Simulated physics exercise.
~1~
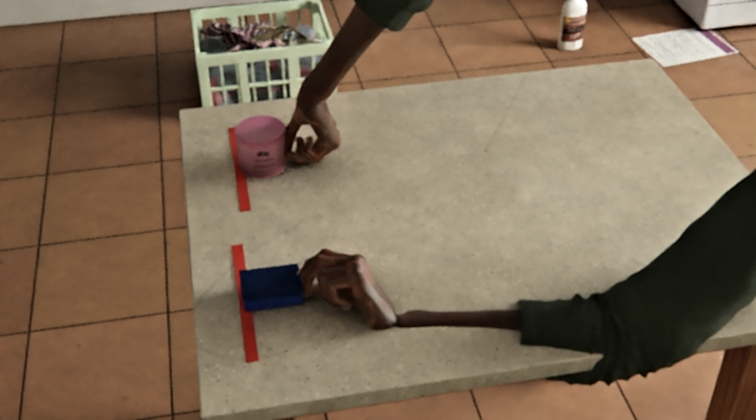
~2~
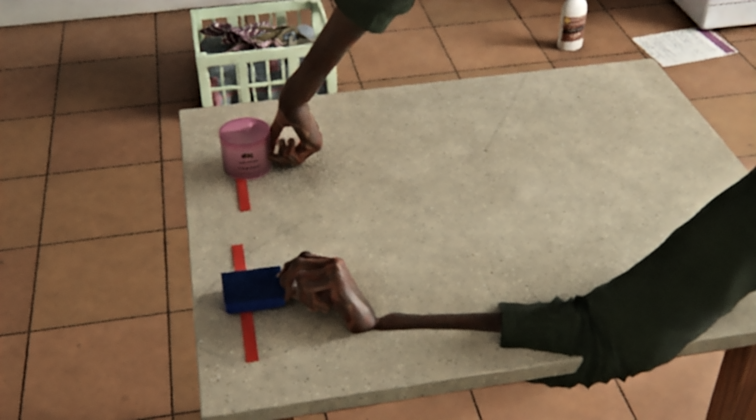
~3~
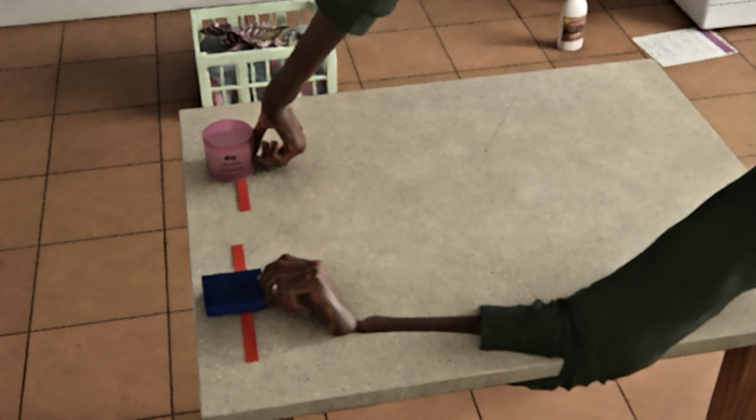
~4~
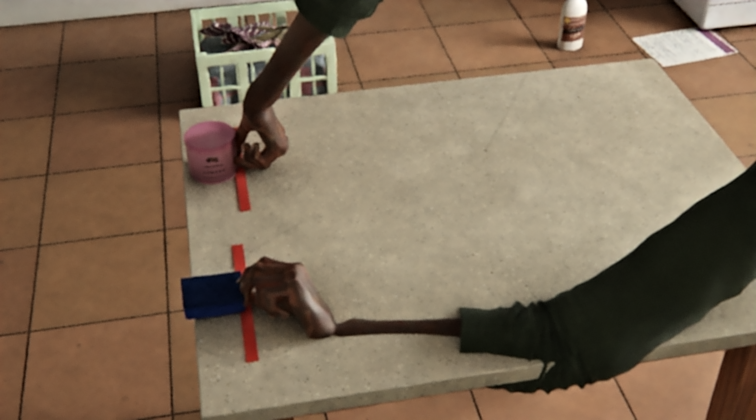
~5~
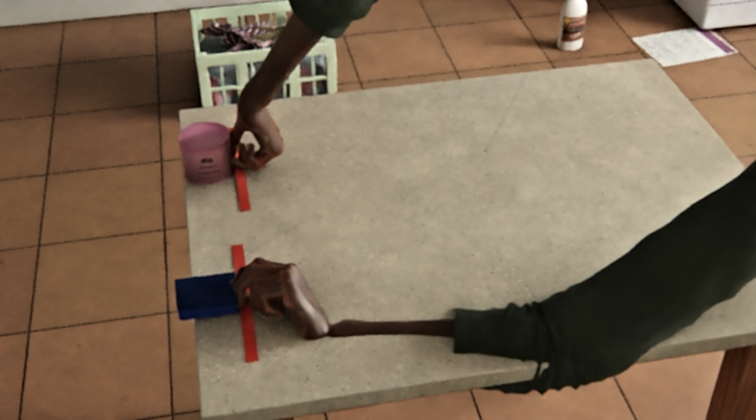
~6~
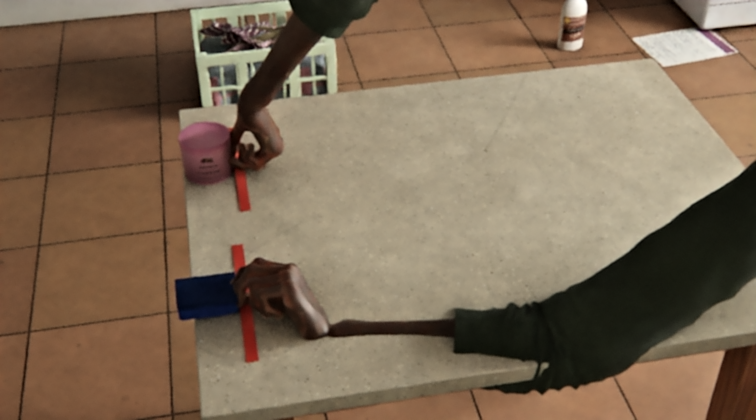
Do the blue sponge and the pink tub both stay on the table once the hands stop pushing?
Yes, both stay on the table. The blue sponge and the pink tub come to rest at the left edge and neither one falls.
